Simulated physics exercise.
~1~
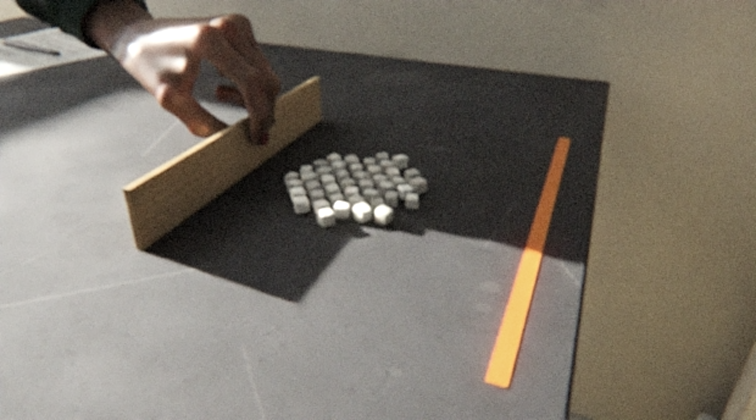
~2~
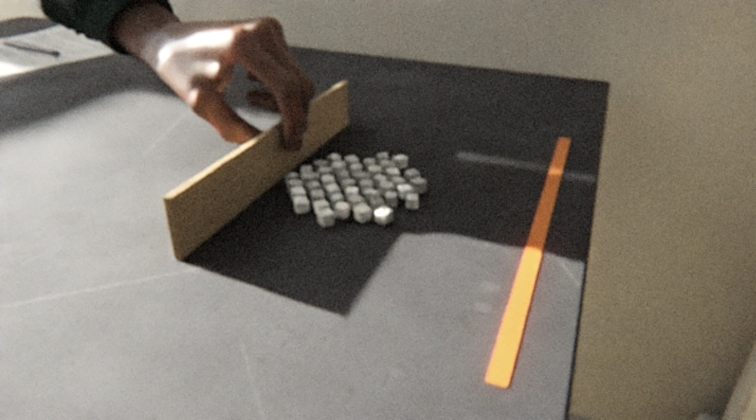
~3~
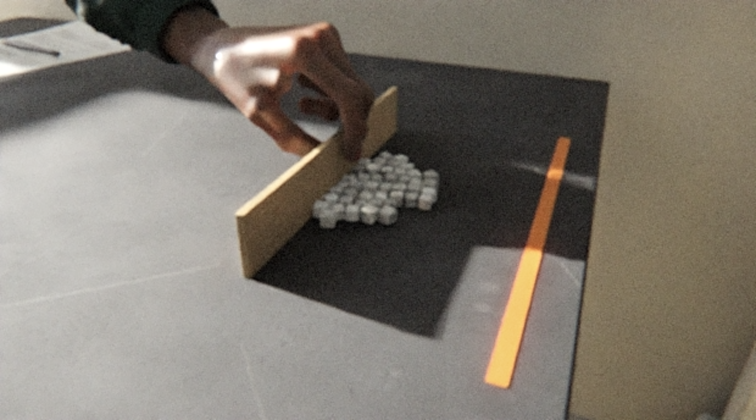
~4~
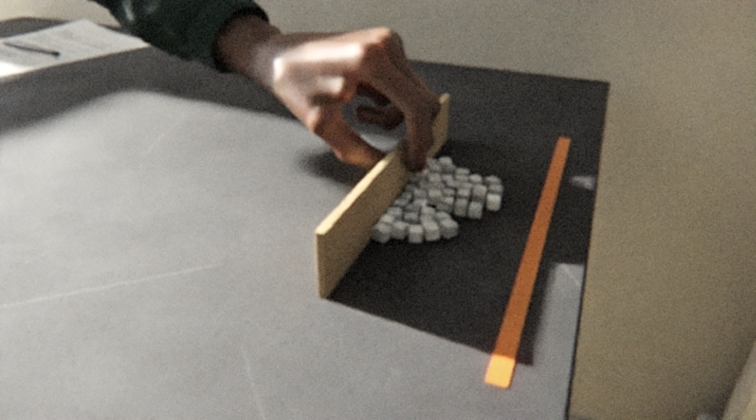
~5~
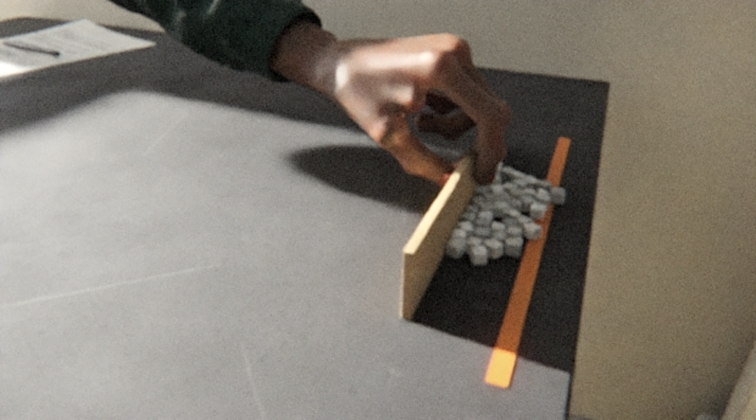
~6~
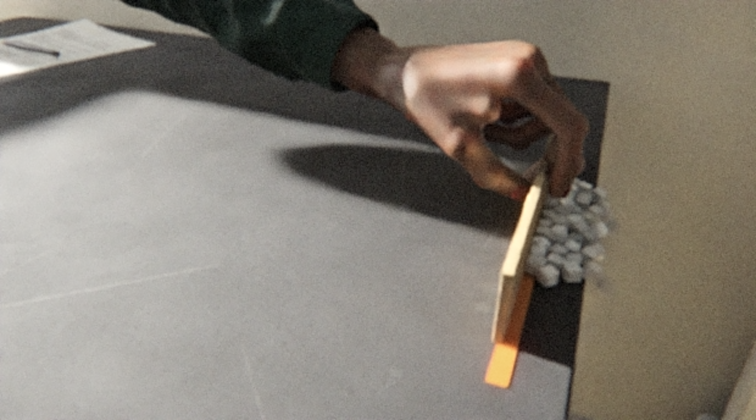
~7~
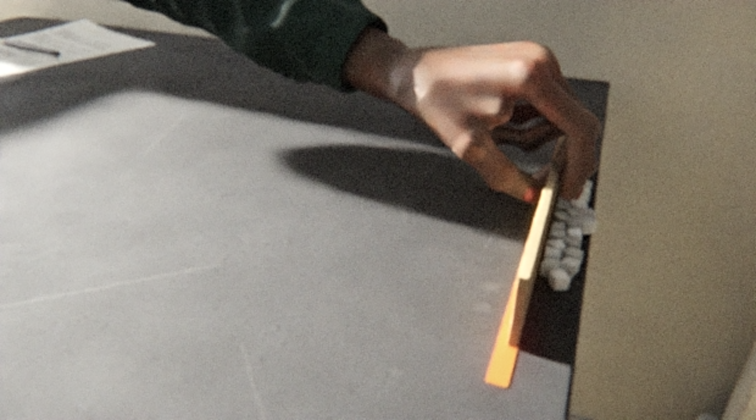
On a dark tabletop, a hand slides an upright piece of card rightward into a patch of small pale cubes, bunching them and pushing them across an orange strip toward the table's edge, where the card stops at the strip with about half the heap over the edge.
